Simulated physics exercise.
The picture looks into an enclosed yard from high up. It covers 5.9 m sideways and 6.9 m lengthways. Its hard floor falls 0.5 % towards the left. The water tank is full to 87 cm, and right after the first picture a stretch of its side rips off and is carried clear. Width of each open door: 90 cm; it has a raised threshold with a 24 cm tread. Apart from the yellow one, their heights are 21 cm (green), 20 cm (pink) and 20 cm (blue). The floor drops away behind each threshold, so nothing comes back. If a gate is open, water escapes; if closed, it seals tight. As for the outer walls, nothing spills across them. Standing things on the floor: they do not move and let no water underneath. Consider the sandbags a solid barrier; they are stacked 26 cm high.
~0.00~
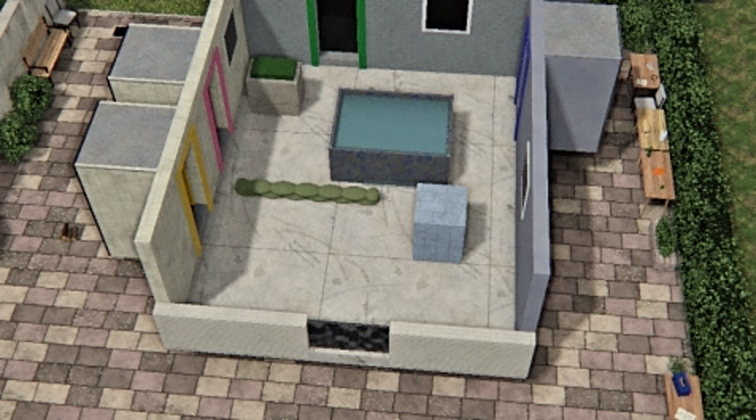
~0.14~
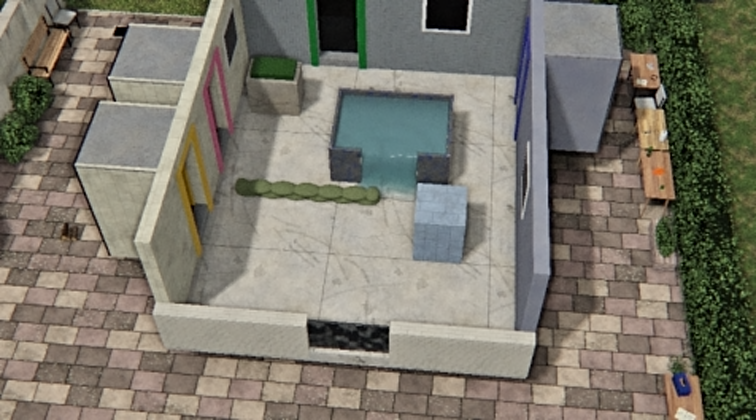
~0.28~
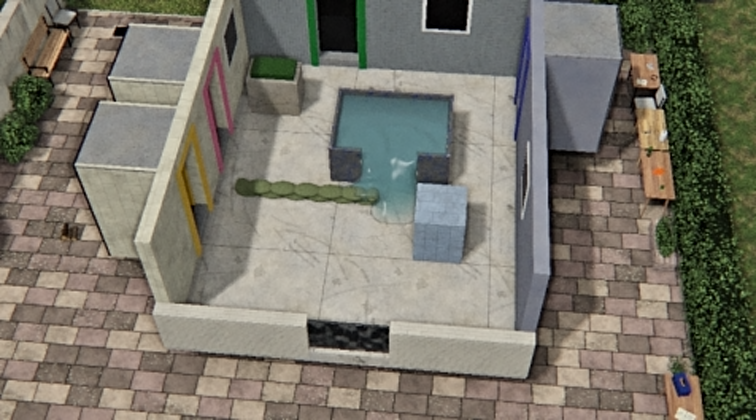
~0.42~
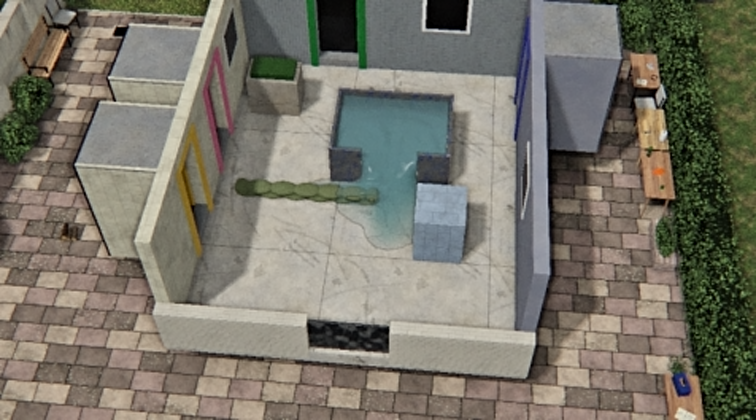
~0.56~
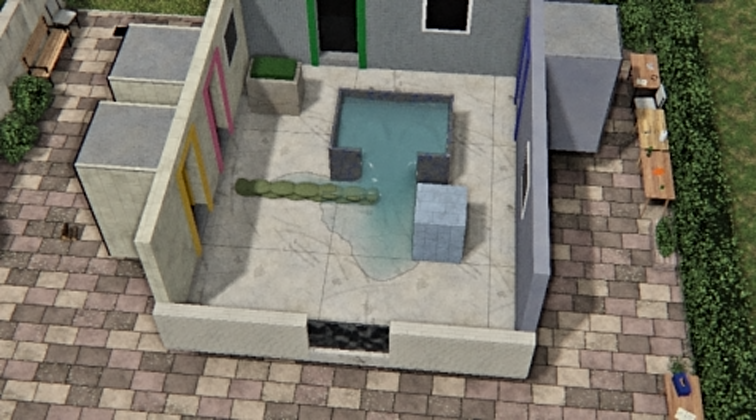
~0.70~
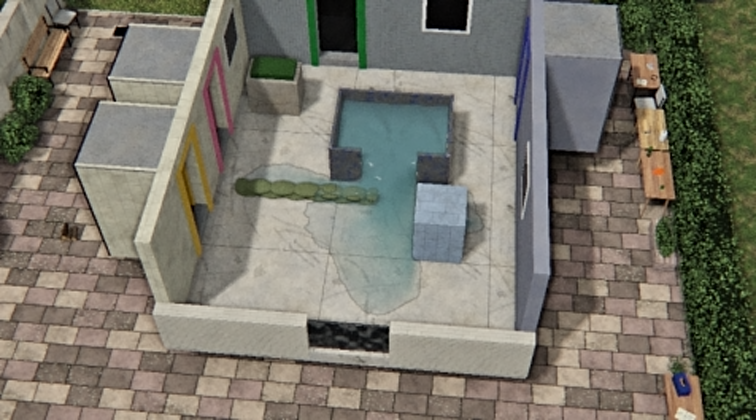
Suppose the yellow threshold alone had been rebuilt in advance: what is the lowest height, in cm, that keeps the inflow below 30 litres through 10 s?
About 6 cm.
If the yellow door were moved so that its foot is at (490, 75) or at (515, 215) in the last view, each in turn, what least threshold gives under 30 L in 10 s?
8.5 and 14.0 cm.
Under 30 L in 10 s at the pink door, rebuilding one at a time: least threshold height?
Roughly 9.5 cm at the pink door.
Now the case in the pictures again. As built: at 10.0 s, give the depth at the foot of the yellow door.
Some 11.5 centimetres.
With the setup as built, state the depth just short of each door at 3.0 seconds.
Depth (cm): Green 0 / pink 11 / yellow 7 / blue 3.
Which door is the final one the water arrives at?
Green, last of all.
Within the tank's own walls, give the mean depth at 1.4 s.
Averaged depth comes out at about 52 cm.
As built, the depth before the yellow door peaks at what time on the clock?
Approximately 10.0 s.
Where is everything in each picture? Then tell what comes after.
The first picture shows the water tank at (393, 124) is whole and still, 87 cm deep; the yellow door at (196, 198) is dry.
In the second picture, the gap is at (389, 171), the front 0.4 m out at (398, 198); the back of the water tank holds 87 cm.
In the third picture, the front is at (381, 218), 0.9 m from the gap at (389, 173); 1.0 m2 of floor is wet, 84 cm left at the back.
In the fourth picture, water pours out at (389, 174) and has run 1.6 m, to (387, 247); about 10 cm deep outside, 75 cm at the back.
In the fifth picture, the front is at (374, 275), 2.2 m from the gap at (389, 174); 3.7 m2 of floor is wet, 75 cm left at the back.
In the sixth picture, water pours out at (389, 173) and has run 2.9 m, to (370, 308); about 6 cm deep outside, 71 cm at the back; 1.3 m in a straight line remain to the yellow door at (196, 198).
After 1.4 s water covers 35 % of the floor, deepest (50 cm) near (372, 191); it has not reached the yellow door.
After 3.0 s water covers 60 % of the floor, deepest (37 cm) near (180, 329); 7 cm at the yellow door, 0 litres in over its 26 cm threshold.
After 10.0 s water covers 95 % of the floor, deepest (13 cm) near (303, 120); 11 cm at the yellow door, 0 litres in over its 26 cm threshold.
At the yellow door as built, the water arrived by 2.0 s and peaked near 11 cm at 9.8 s.
With a threshold of 5.5 cm, 40 litres would have come in within the 10 s; with 7 cm, 21 litres. So under 30 litres takes about 6 cm.
